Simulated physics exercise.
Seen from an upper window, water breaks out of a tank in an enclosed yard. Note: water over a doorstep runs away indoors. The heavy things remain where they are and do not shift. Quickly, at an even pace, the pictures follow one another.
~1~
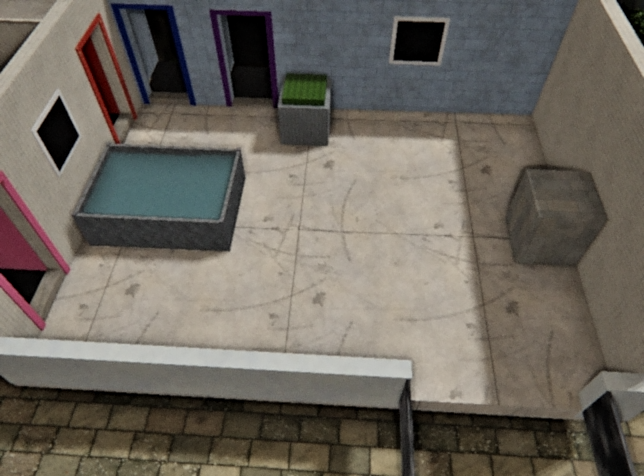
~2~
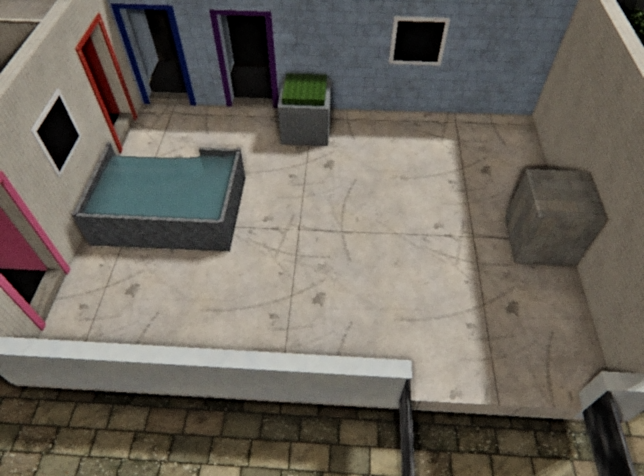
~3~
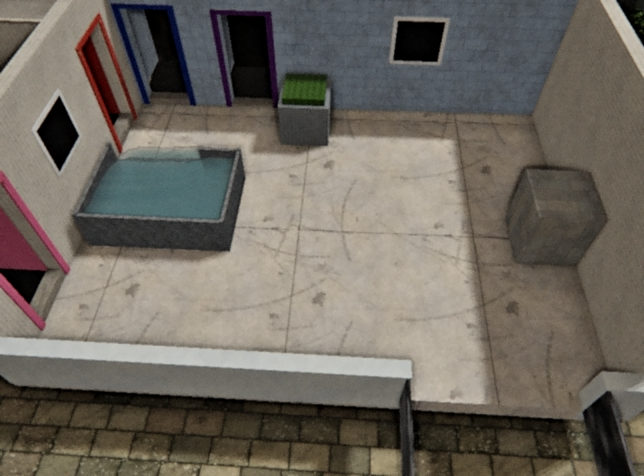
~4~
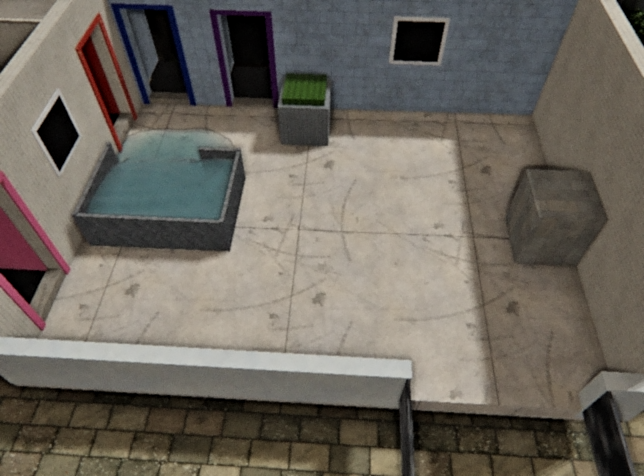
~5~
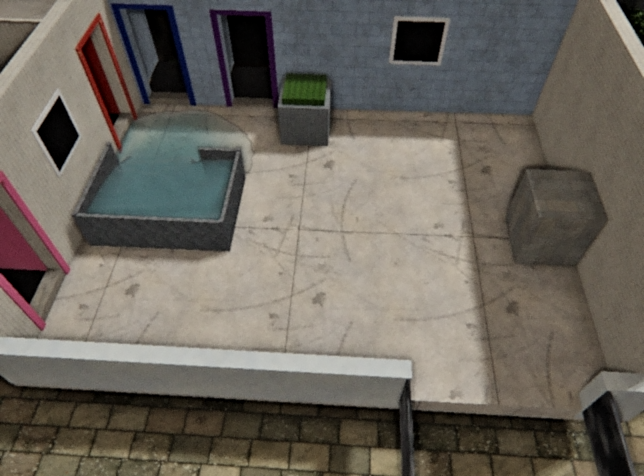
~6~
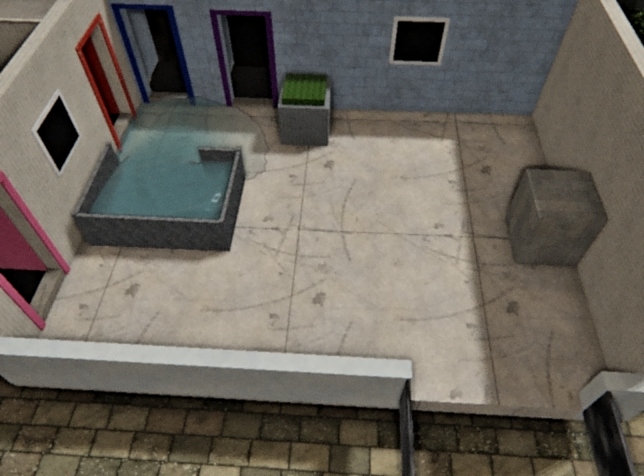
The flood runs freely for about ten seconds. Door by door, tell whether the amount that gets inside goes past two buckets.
Door by door: The red door goes past two buckets, the pink door stays at two buckets or less, the purple door goes past two buckets, the blue door goes past two buckets.
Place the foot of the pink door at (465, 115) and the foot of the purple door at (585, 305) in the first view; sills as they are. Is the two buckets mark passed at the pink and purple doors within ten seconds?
The pink door comes up short, and the purple door comes up short as well.
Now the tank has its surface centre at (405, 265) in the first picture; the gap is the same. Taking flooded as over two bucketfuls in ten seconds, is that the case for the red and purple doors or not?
Log: Red misses the mark; purple misses the mark.
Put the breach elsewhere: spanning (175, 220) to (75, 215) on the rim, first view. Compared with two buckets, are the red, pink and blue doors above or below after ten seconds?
The red door falls short; the pink door tops the limit; the blue door falls short.
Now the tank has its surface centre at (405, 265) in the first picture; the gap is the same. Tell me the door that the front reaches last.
Observation: The pink one.
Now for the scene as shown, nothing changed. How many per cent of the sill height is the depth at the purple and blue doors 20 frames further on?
Estimate, in order: 240 and 190 percent.
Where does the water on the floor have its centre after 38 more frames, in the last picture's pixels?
I'd put my finger on (230, 176).
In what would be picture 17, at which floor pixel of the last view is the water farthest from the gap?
My guess is roughly (366, 111).
A moment on, water covers 15 % of the floor; the red door wet at the sill, nothing in, the pink door not reached, the purple door under two buckets in, the blue door far over two buckets in.
Next, water covers 15 % of the floor; the red door under two buckets in, the pink door not reached, the purple door over two buckets in, the blue door far over two buckets in.
Then, water covers 30 % of the floor; the red door over two buckets in, the pink door wet at the sill, nothing in, the purple door far over two buckets in, the blue door far over two buckets in.
Later, water covers 60 % of the floor; the red door over two buckets in, the pink door wet at the sill, nothing in, the purple door far over two buckets in, the blue door far over two buckets in.
In the end, water covers 80 % of the floor; the red door over two buckets in, the pink door wet at the sill, nothing in, the purple door far over two buckets in, the blue door far over two buckets in.
